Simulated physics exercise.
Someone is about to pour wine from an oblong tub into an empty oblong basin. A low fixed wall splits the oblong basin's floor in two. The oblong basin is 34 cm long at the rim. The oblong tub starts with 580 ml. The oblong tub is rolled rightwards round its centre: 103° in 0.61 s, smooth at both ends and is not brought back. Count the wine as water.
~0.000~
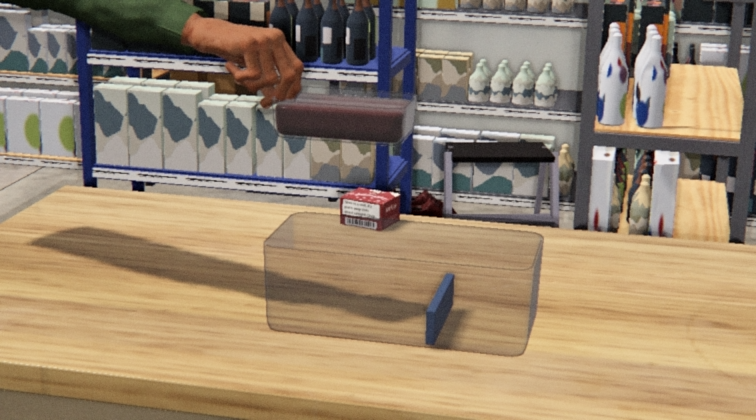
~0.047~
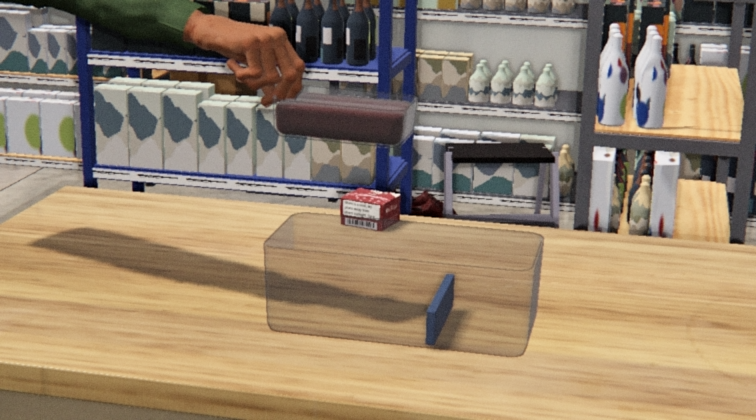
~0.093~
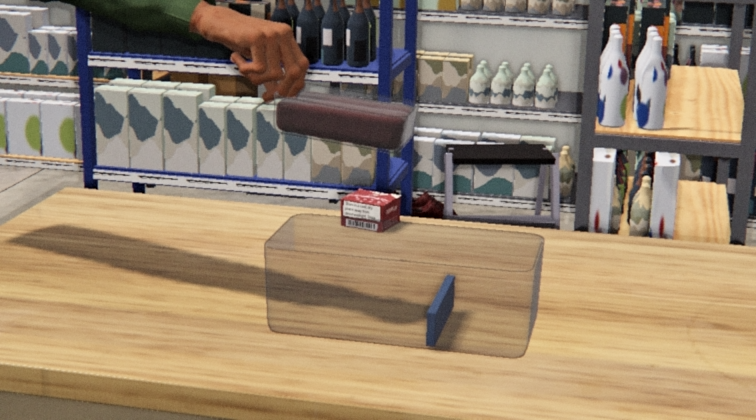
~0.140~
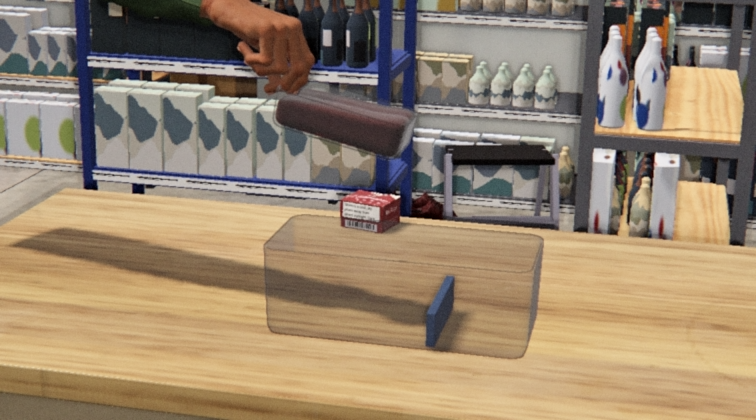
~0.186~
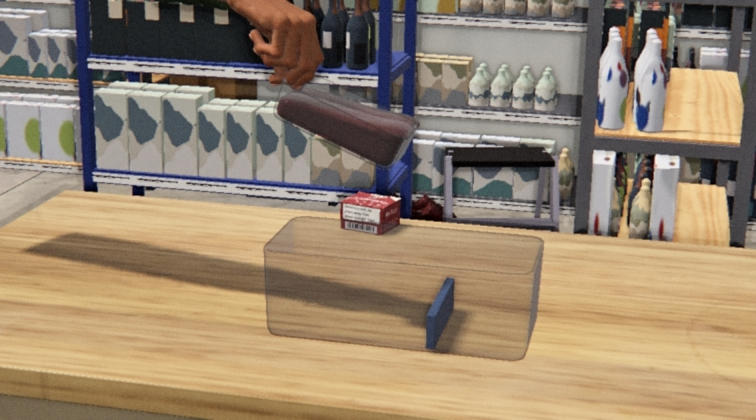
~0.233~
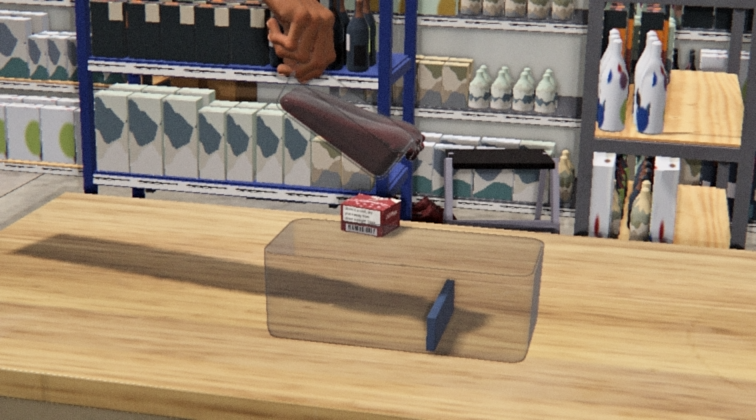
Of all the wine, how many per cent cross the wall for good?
The far part has some 64 per cent.
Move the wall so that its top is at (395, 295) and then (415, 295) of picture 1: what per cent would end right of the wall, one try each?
In turn about 75 and 70 per cent.
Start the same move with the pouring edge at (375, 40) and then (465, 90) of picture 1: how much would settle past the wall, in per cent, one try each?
First 30, then 70 per cent.
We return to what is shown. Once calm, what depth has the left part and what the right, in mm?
Some 6 mm on the left and 22 mm on the right.
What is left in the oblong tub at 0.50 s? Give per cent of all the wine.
Some 5 per cent.
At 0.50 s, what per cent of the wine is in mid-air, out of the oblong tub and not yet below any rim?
Near 36 in a hundred.
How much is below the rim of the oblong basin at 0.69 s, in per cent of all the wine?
Some 86 per cent.
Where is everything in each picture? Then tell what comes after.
Tilt 0°; pouring edge (411, 103); surface from (284, 98) to (410, 107); the oblong basin's rim runs from (278, 229) to (538, 253); the wall's top is at (441, 293), in the first frame.
Tilt 2°; pouring edge (411, 106); surface from (284, 98) to (411, 109), in the second frame.
Tilt 6°; pouring edge (413, 112); surface from (286, 96) to (412, 112), in the third frame.
Tilt 13°; pouring edge (412, 121); surface from (287, 94) to (413, 117), in the fourth frame.
Tilt 22°; pouring edge (411, 134); surface from (288, 93) to (400, 121); 3 per cent is over the edge, in the fifth frame.
Tilt 33°; pouring edge (408, 148); surface from (289, 90) to (392, 126); 11 per cent is over the edge, in the sixth frame.
By 0.50 s the tilt is 94° and 5 per cent is still to pour, 9 is left of the wall and 48 right of it.
By 0.69 s the tilt is 103° and 0 per cent is still to pour, 22 is left of the wall and 64 right of it.
By 0.89 s the tilt is 103° and 0 per cent is still to pour, 29 is left of the wall and 66 right of it.
By 1.11 s the tilt is 103° and 0 per cent is still to pour, 31 is left of the wall and 65 right of it.
At rest 31 per cent lies left of the wall, 64 right of it and 5 outside.
